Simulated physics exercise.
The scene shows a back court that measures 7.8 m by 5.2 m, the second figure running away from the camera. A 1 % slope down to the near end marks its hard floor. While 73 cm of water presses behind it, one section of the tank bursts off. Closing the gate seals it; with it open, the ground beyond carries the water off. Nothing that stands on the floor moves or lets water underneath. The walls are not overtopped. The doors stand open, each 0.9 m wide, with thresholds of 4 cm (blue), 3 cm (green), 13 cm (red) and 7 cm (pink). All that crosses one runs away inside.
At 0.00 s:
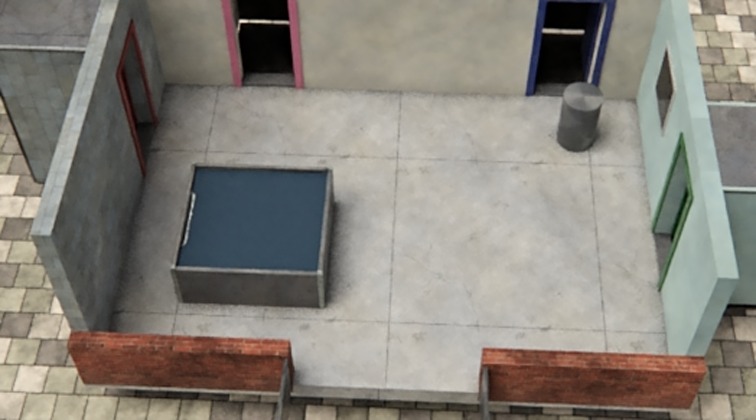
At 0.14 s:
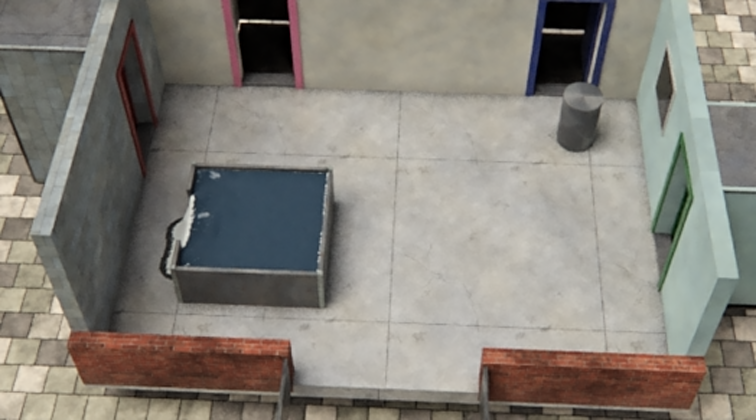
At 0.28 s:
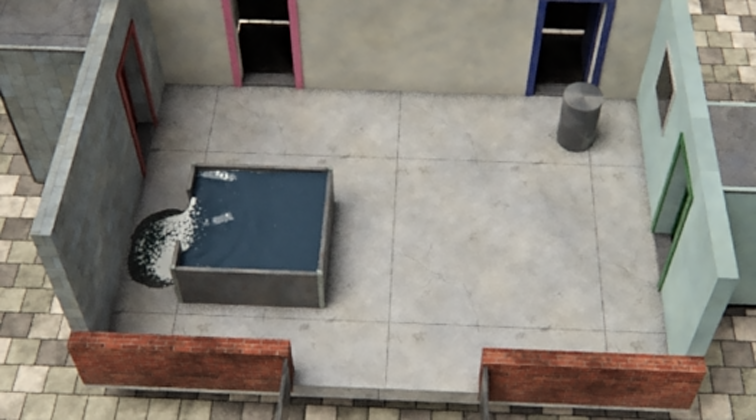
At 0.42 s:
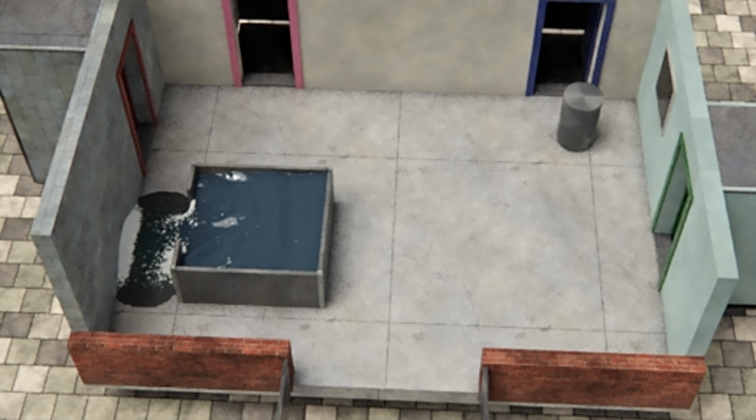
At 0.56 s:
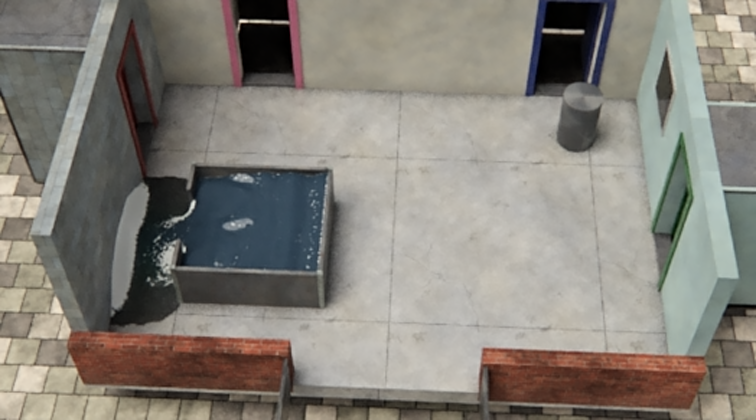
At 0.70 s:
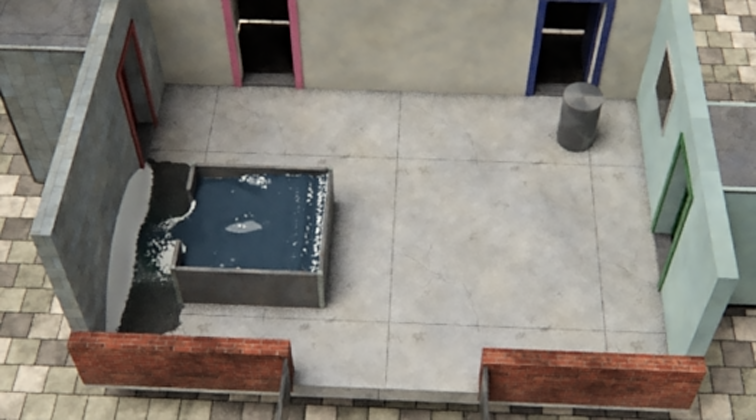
The clip opens on a walled court with coloured doorways, a grey cylinder and a square tank of still, dark blue water. Water breaks out through the tank's left side and splashes onto the floor. It spreads to the left wall and along it both ways, while ripples and white flecks cross the tank.
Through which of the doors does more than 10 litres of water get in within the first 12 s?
The blue door does not let in more than 10 litres; the green door lets in more than 10 litres; the red door does not let in more than 10 litres; the pink door lets in more than 10 litres.
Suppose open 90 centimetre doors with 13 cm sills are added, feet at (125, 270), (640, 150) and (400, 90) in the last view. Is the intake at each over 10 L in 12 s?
Taking them in order, the first gets enough, the second too little and the third too little.
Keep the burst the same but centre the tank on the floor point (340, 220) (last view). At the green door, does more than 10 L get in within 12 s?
Well, green ends up beyond the mark.
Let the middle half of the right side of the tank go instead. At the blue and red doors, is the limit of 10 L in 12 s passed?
Outcome at blue: Exceeded; outcome at red: Not exceeded.
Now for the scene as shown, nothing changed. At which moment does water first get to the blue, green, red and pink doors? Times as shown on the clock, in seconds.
Blue = 4.0 s, green = 4.5 s, red = 0.8 s, pink = 1.8 s.
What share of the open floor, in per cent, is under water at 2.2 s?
Near 30 per cent is wet.
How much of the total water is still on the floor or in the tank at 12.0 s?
Near 80 in a hundred is still there.
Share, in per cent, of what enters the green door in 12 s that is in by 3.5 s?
Around 0 percent.
After 1.4 s water covers 15 % of the floor and is deepest (54 cm) near (129, 243); blue door not reached, green door not reached, red door 11 cm at the sill, 0 L in, pink door not reached.
After 2.2 s water covers 30 % of the floor and is deepest (44 cm) near (102, 361); blue door not reached, green door not reached, red door 10 cm at the sill, 0 L in, pink door 14 cm at the sill, 4 L in.
After 3.5 s water covers 50 % of the floor and is deepest (32 cm) near (127, 253); blue door not reached, green door not reached, red door 8 cm at the sill, 0 L in, pink door 12 cm at the sill, 33 L in.
After 7.0 s water covers 95 % of the floor and is deepest (18 cm) near (102, 361); blue door 3 cm at the sill, 0 L in, green door 7 cm at the sill, 17 L in, red door 4 cm at the sill, 0 L in, pink door 7 cm at the sill, 53 L in.
After 12.0 s water covers 100 % of the floor and is deepest (10 cm) near (606, 381); blue door 5 cm at the sill, 4 L in, green door 7 cm at the sill, 90 L in, red door 3 cm at the sill, 0 L in, pink door 4 cm at the sill, 53 L in.
